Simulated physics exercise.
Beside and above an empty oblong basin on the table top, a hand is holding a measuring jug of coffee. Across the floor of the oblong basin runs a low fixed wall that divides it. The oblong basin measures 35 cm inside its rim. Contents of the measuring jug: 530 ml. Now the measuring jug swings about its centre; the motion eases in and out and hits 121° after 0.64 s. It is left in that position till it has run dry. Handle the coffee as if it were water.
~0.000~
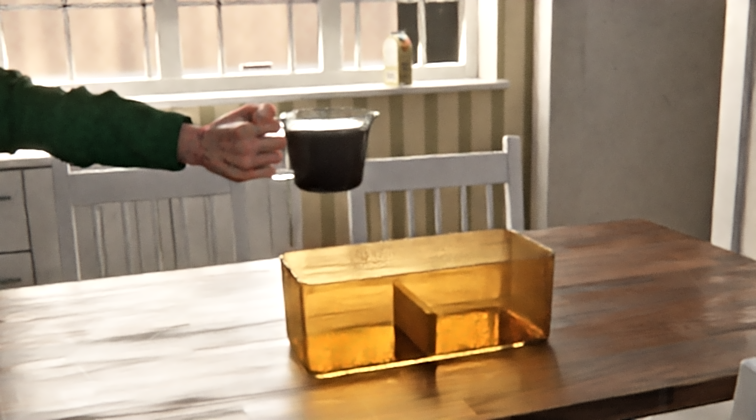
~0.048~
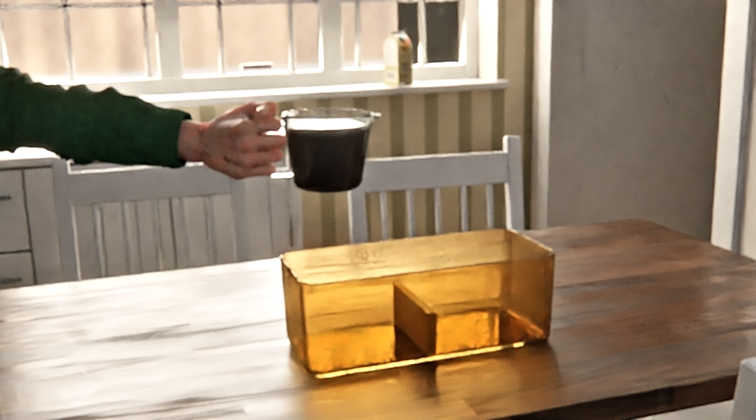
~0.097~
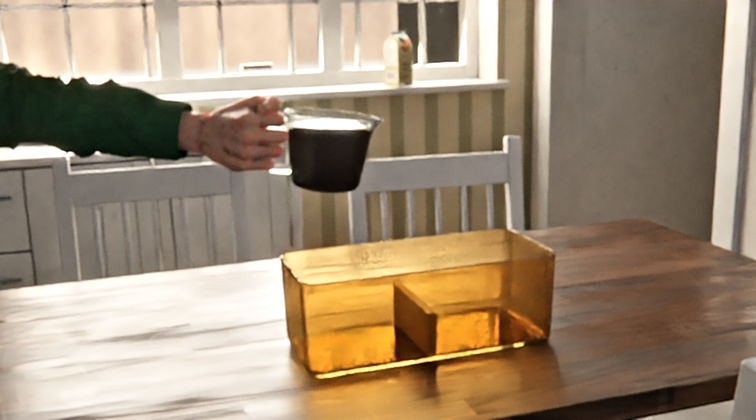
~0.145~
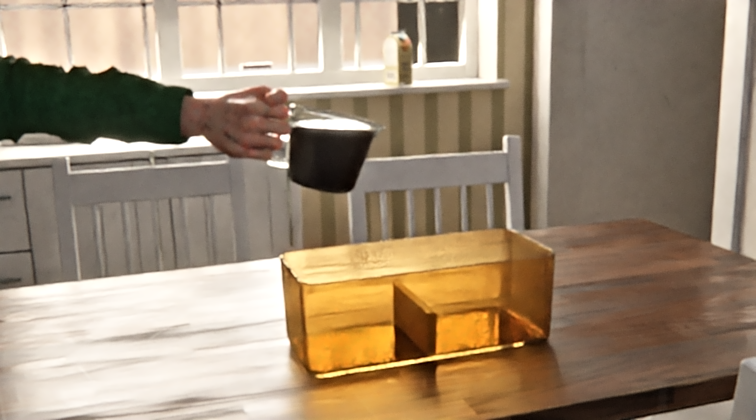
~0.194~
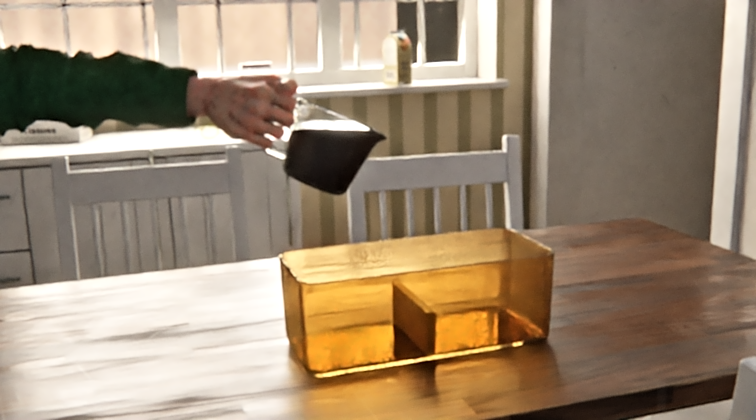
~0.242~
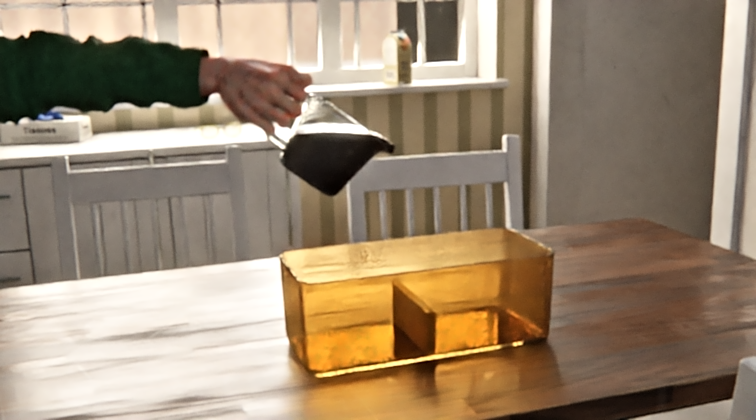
A hand tilts a measuring jug of coffee steadily rightward above an empty amber basin.
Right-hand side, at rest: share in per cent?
47 per cent.
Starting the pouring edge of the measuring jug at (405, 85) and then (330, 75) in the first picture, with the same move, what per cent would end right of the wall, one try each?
Roughly 85 per cent the first time and 5 per cent the second.
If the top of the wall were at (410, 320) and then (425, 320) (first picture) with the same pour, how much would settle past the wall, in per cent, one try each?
60 % and 40 %.
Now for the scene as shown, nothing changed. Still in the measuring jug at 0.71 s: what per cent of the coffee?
About 0 per cent.
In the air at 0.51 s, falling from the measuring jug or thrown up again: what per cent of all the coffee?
It comes to roughly 34 per cent.
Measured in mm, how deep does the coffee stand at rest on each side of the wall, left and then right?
12 mm left, 10 mm right.
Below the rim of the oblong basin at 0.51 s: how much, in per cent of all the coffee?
40 %, more or less.
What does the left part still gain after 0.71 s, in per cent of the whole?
About 1 percent.
After 0.51 s the tilt is 109° and 25 per cent is still to pour, 6 is left of the wall and 35 right of it.
After 0.71 s the tilt is 121° and 0 per cent is still to pour, 50 is left of the wall and 46 right of it.
After 0.92 s the tilt is 121° and 0 per cent is still to pour, 50 is left of the wall and 47 right of it.
After 1.14 s the tilt is 121° and 0 per cent is still to pour, 51 is left of the wall and 47 right of it.
In the end 51 per cent lies left of the wall, 47 right of it and 2 outside.
